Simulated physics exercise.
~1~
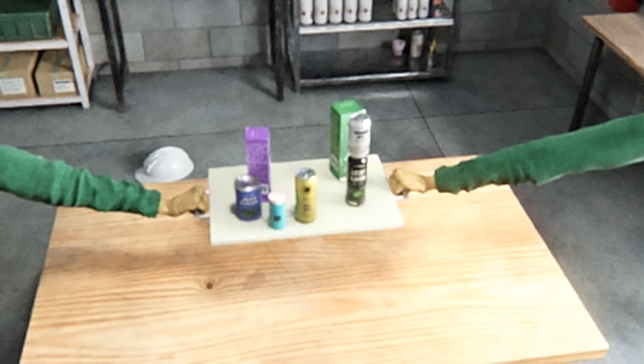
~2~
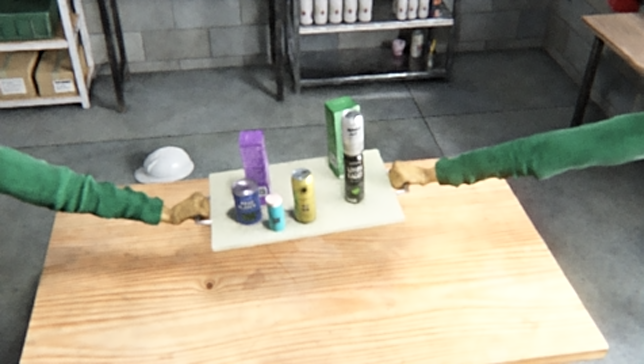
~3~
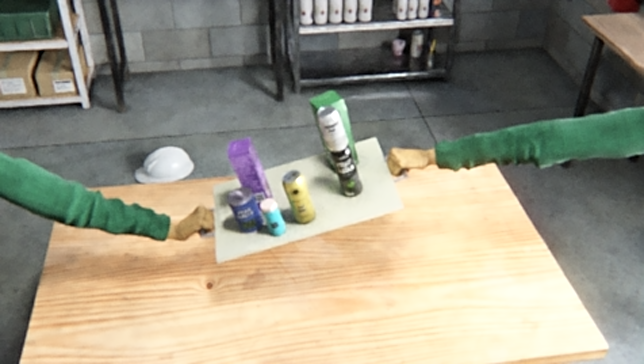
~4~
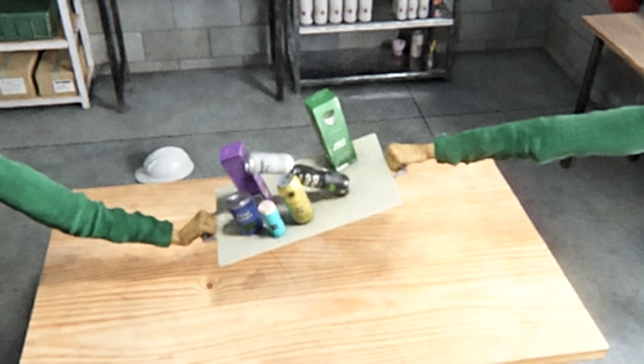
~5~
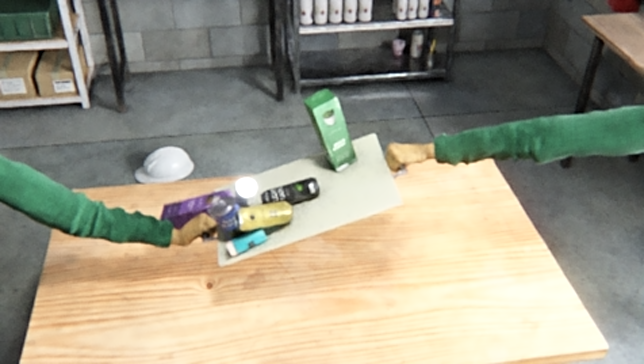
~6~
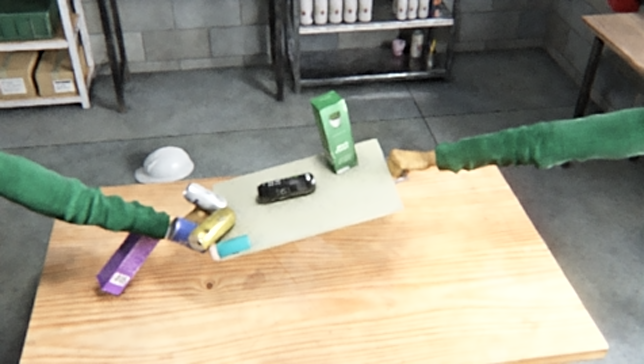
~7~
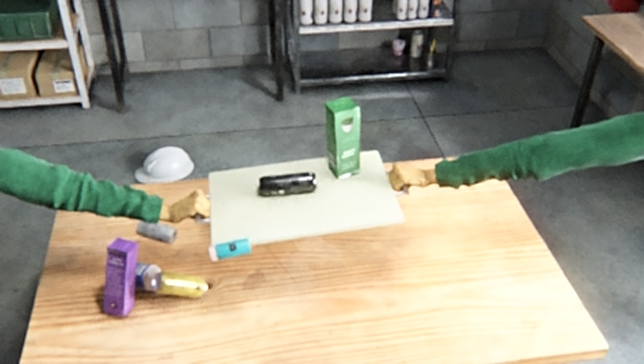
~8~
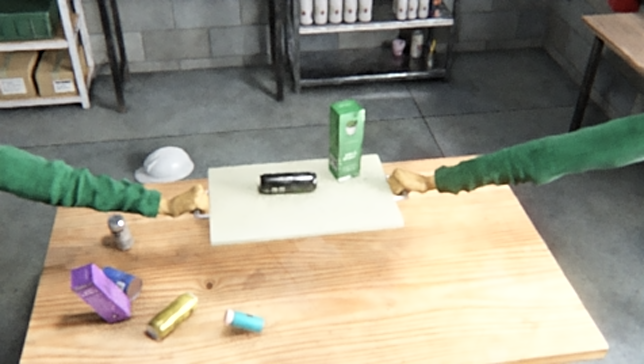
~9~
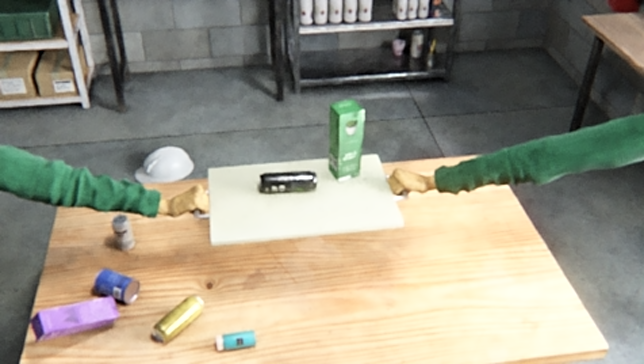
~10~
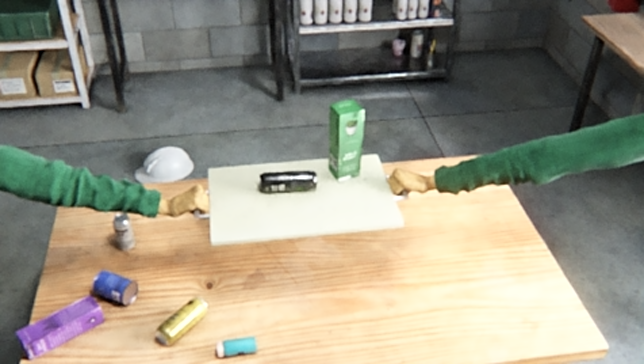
The clip opens with two gloved hands holding a flat, pale tray over a wooden table, with cartons and cans standing on it and a white can stacked on a black one. The tray's left edge dips, and the items begin to lean before the white and black cans topple. The purple carton tumbles off the left side, followed by the white can, blue tin, yellow can and turquoise shaker as the hands level the tray. They scatter across the table, where the white can ends upright and the others lie down. The green carton still stands on the level tray beside the toppled black can.
